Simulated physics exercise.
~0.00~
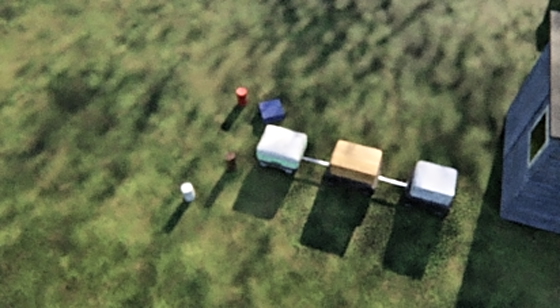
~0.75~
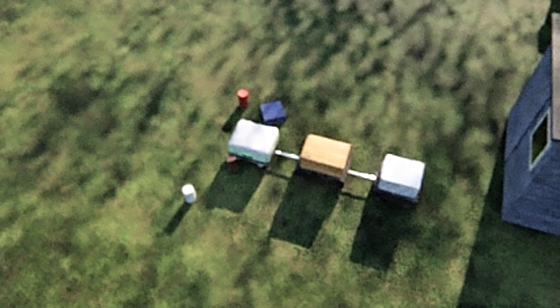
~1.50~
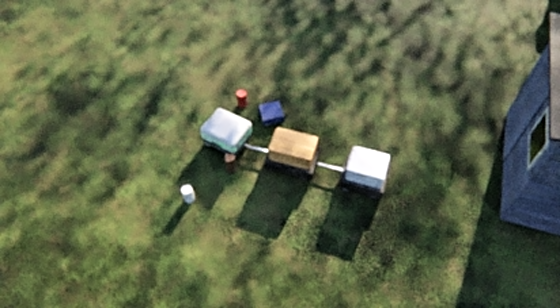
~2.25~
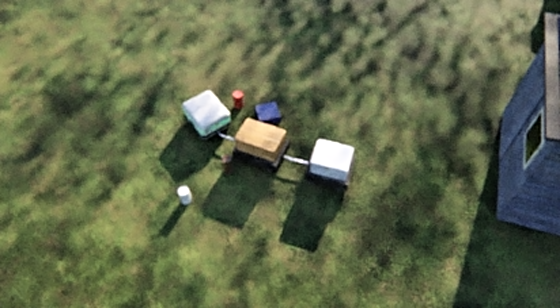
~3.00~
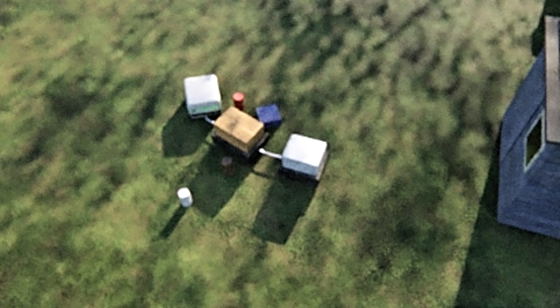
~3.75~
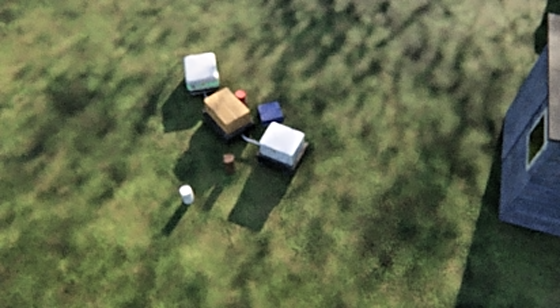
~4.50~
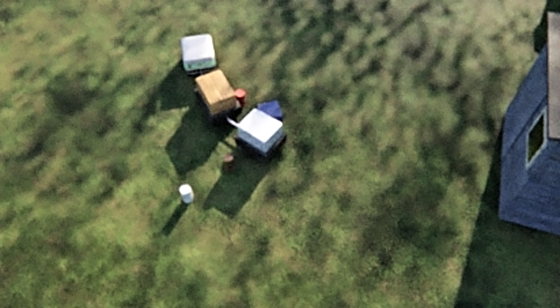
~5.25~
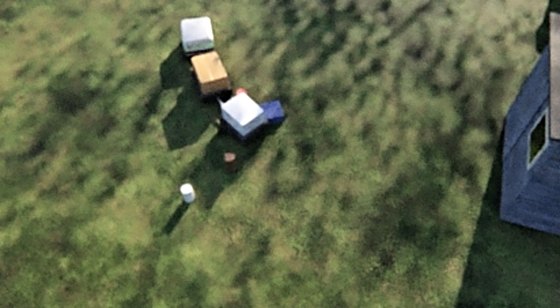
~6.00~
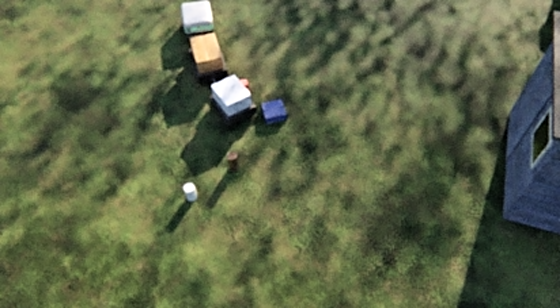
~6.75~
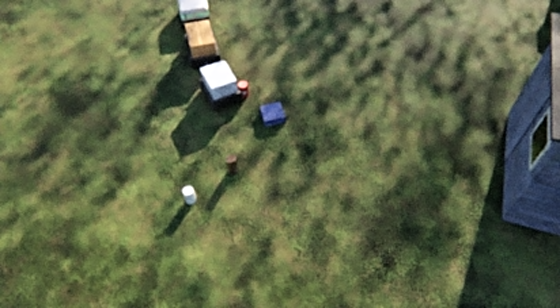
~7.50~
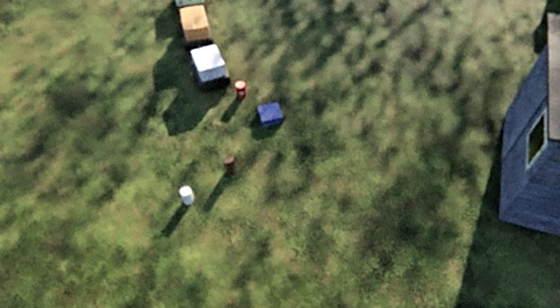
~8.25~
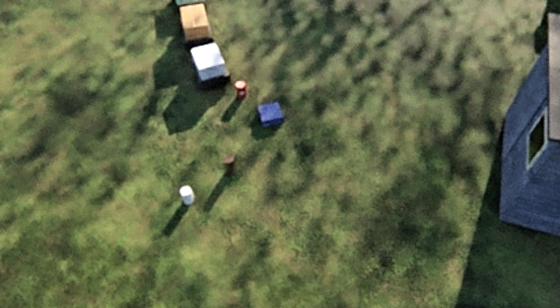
On a grassy field, a tug pulls two carts left, then upward past a red canister, and stops.
